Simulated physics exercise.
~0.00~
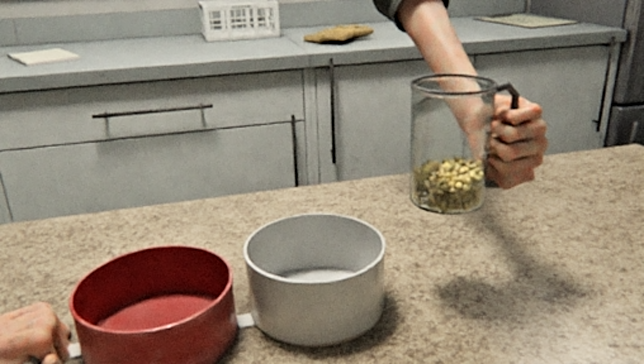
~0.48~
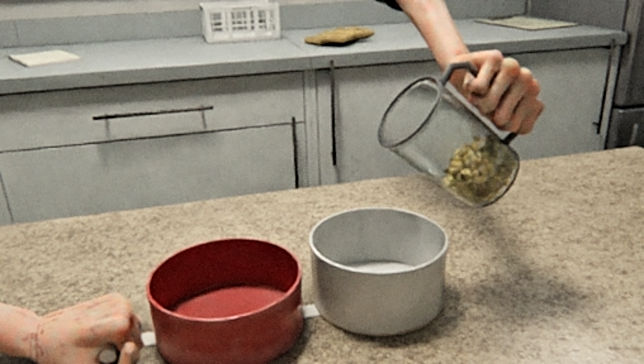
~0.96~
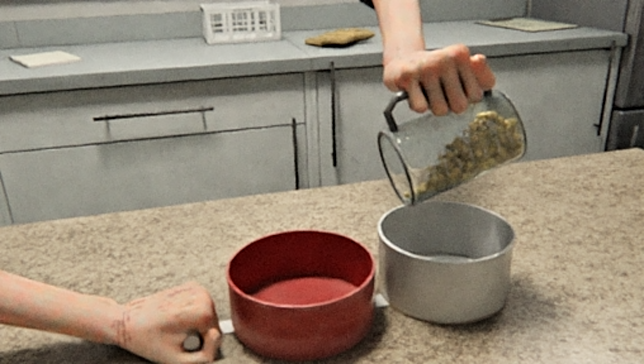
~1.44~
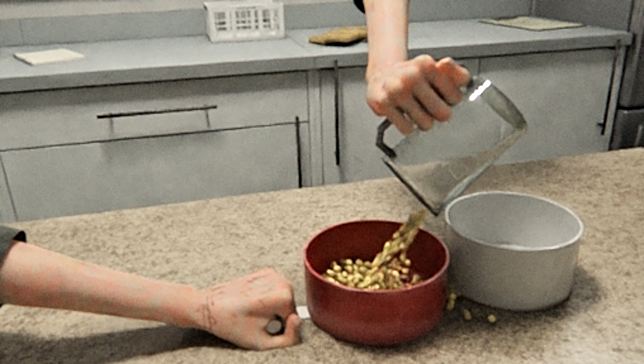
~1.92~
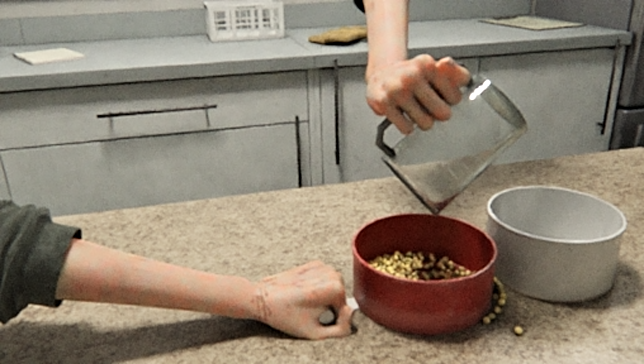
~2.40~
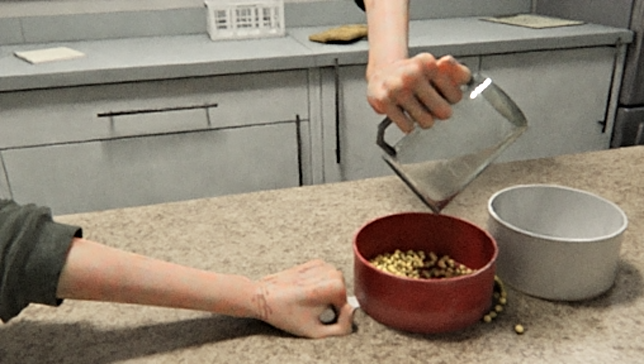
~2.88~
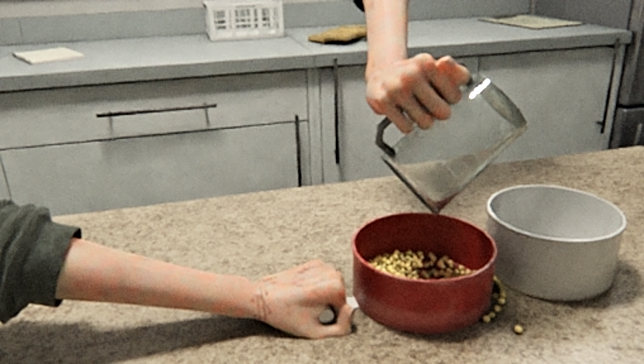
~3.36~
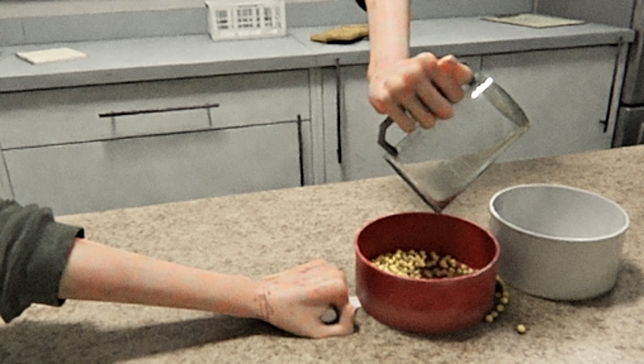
A hand tipped a clear jug of soya beans while another hand slid a joined red pot and white pot to the right, and the beans poured into the red pot, leaving a few on the counter and the white pot empty.
